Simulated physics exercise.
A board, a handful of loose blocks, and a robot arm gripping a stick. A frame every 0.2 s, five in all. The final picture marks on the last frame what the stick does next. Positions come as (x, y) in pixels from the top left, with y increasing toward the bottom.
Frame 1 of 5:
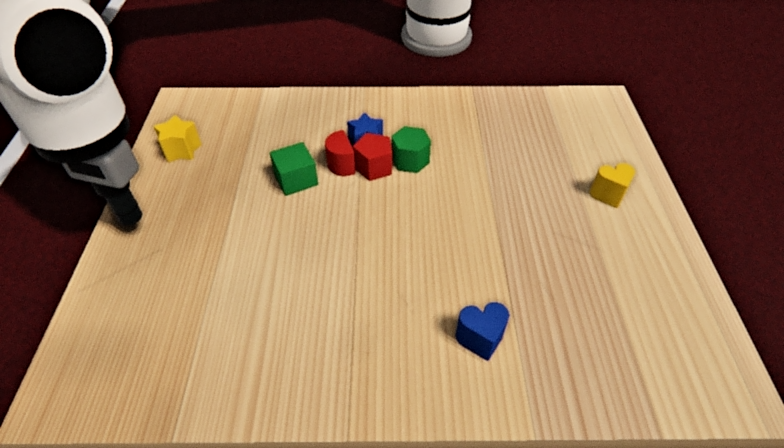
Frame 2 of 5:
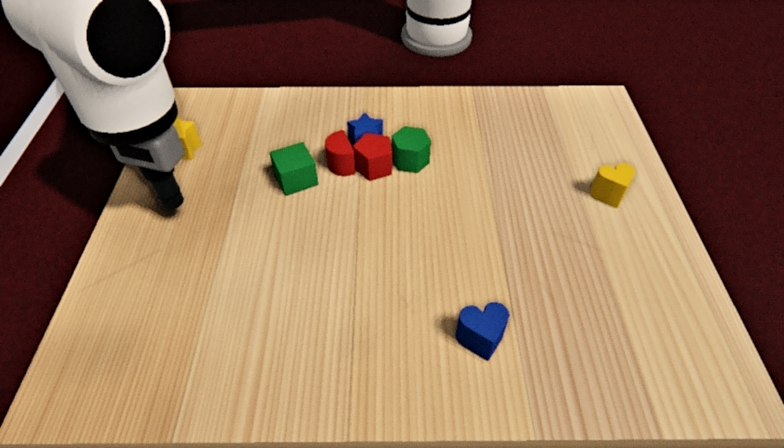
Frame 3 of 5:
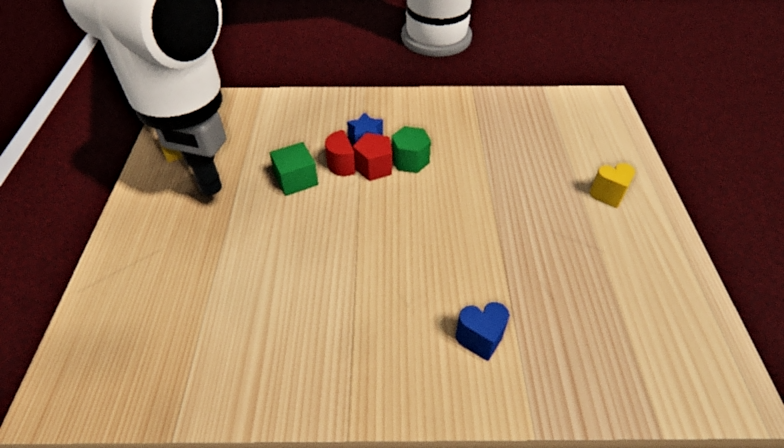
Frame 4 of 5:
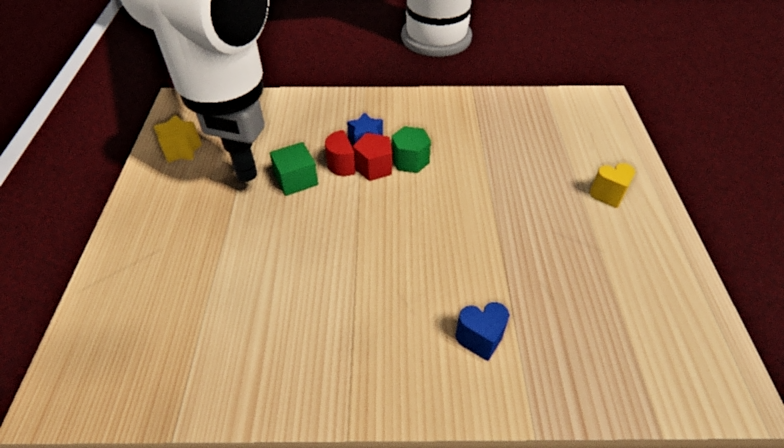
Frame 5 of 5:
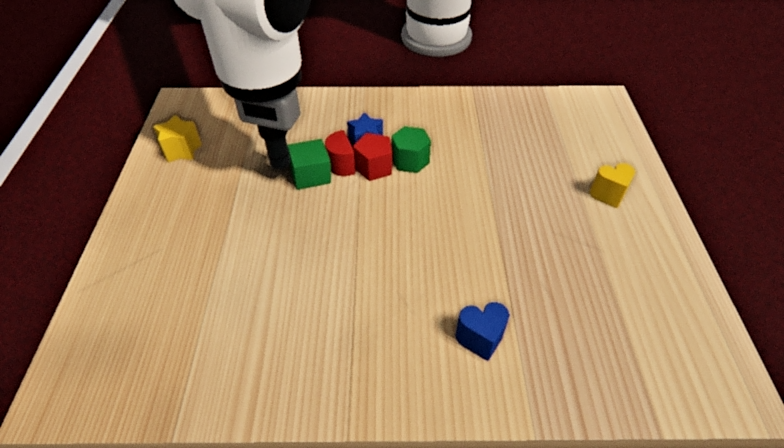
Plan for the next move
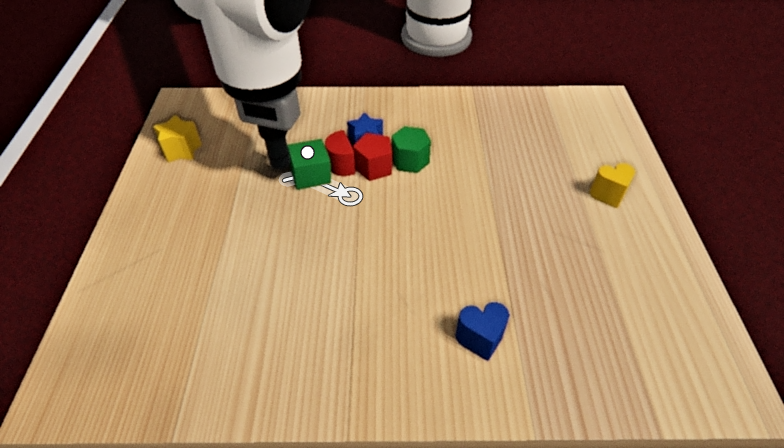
Robot arm sweeping a dark stick rightward across a wooden board, then nudging the green square block toward the red half-round block.
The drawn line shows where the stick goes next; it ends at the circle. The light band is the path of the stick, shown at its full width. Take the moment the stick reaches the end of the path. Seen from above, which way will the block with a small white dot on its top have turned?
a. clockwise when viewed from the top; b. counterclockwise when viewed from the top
b - counterclockwise when viewed from the top.
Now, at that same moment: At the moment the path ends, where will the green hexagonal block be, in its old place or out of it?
Somewhere new.
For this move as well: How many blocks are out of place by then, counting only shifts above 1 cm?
Three or more shift.
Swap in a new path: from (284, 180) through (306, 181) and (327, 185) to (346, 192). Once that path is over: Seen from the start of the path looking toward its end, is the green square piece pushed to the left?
My answer is yes.
The drawn path runs from (284, 180) by way of (309, 178) and (329, 187) to (351, 196); the dot is on the green square piece.
What follows on the original path. Halfway along, stick at (317, 166); green square piece at (336, 145), turned 30° anticlockwise; red half-round block at (367, 132), turned 40° clockwise; blue star-shaped block at (389, 117), turned 30° anticlockwise; red pentagon at (391, 143); green hexagonal block at (425, 135).
At the end, stick at (349, 180); green square piece at (339, 146), turned 40° anticlockwise; red half-round block at (369, 130), turned 40° clockwise; blue star-shaped block at (391, 115), turned 30° anticlockwise; red pentagon at (391, 143); green hexagonal block at (425, 135).
